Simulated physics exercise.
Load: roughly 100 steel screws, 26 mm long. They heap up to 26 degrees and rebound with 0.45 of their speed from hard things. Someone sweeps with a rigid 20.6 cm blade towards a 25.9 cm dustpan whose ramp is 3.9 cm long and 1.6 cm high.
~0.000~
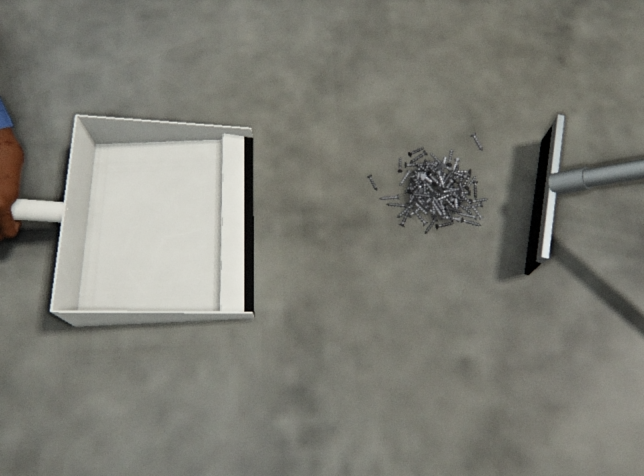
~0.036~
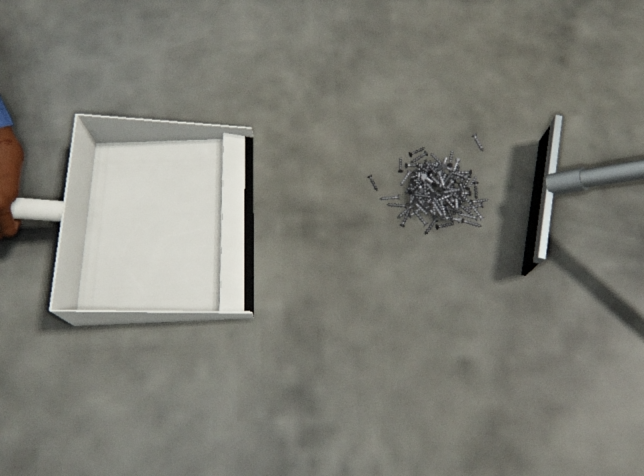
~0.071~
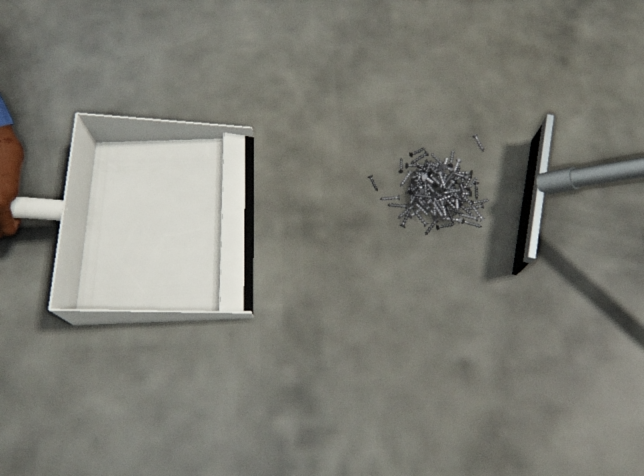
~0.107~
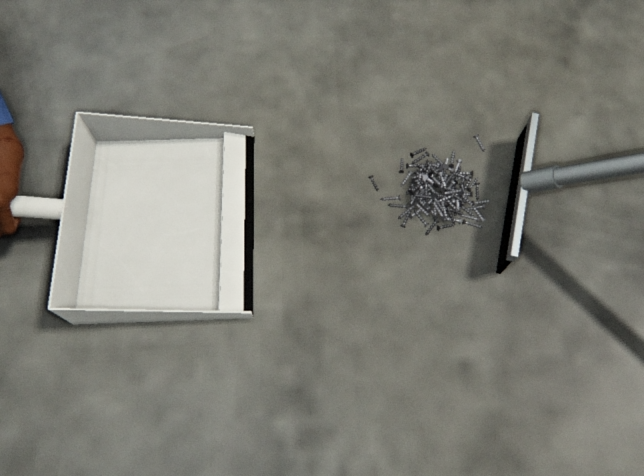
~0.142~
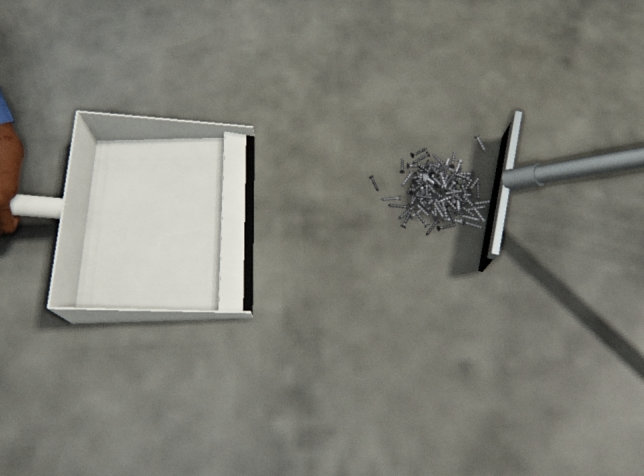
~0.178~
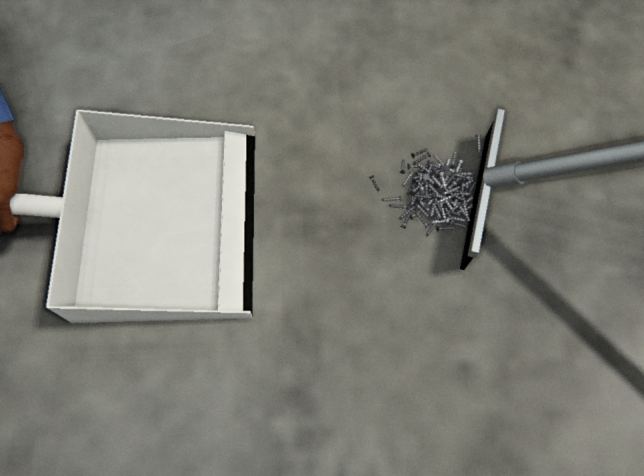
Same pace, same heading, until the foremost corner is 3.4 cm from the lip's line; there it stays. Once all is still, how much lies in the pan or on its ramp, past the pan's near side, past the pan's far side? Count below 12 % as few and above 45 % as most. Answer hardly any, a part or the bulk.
Pan hardly any, near side hardly any, far side a part.
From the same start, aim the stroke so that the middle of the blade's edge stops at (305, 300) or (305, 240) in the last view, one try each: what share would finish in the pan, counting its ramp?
About 0 and 0 per cent.
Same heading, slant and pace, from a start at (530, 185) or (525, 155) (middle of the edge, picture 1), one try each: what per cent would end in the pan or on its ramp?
About 10 and 5 per cent.
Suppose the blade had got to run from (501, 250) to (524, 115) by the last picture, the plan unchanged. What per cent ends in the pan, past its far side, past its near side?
Pan 0, far 35, near 0.
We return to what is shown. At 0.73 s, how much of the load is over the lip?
Some 5 per cent.
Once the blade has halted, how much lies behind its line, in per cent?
Roughly 0 per cent.
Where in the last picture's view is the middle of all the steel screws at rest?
At about (269, 162).
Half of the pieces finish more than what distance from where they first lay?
About 24 cm.
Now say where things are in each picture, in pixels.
Blade from (542, 258) to (558, 122), moved 0.0 cm, 0 of the pieces shifted so far; middle of the pieces at (431, 189); pan at (155, 226), in the first frame.
Blade from (539, 259) to (555, 123), moved 0.4 cm, 0 of the pieces shifted so far; middle of the pieces at (431, 190), in the second frame.
Blade from (529, 258) to (547, 122), moved 1.7 cm, 0 of the pieces shifted so far; middle of the pieces at (432, 190), in the third frame.
Blade from (512, 257) to (532, 121), moved 3.8 cm, 0 of the pieces shifted so far; middle of the pieces at (432, 190), in the fourth frame.
Blade from (493, 255) to (516, 119), moved 6.1 cm, 0 of the pieces shifted so far; middle of the pieces at (433, 191), in the fifth frame.
Blade from (473, 252) to (498, 117), moved 8.5 cm, 24 of the pieces shifted so far; middle of the pieces at (432, 189); pan at (154, 223). Its pace works out near 0.66 m/s, heading 11 degrees away from the viewer's side, in the sixth frame.
After 0.36 s, middle of the blade 18 cm from the lip; 0 % over the lip, far side 5 %, near side 0 %.
After 0.48 s, middle of the blade 10 cm from the lip; 0 % over the lip, far side 10 %, near side 0 %.
After 0.73 s, middle of the blade 6 cm from the lip; 5 % over the lip, far side 20 %, near side 0 %.
At rest (1.9 s), pan 5 %, near side 0 %, far side 20 %, in front of the lip or behind the blade 75 %.
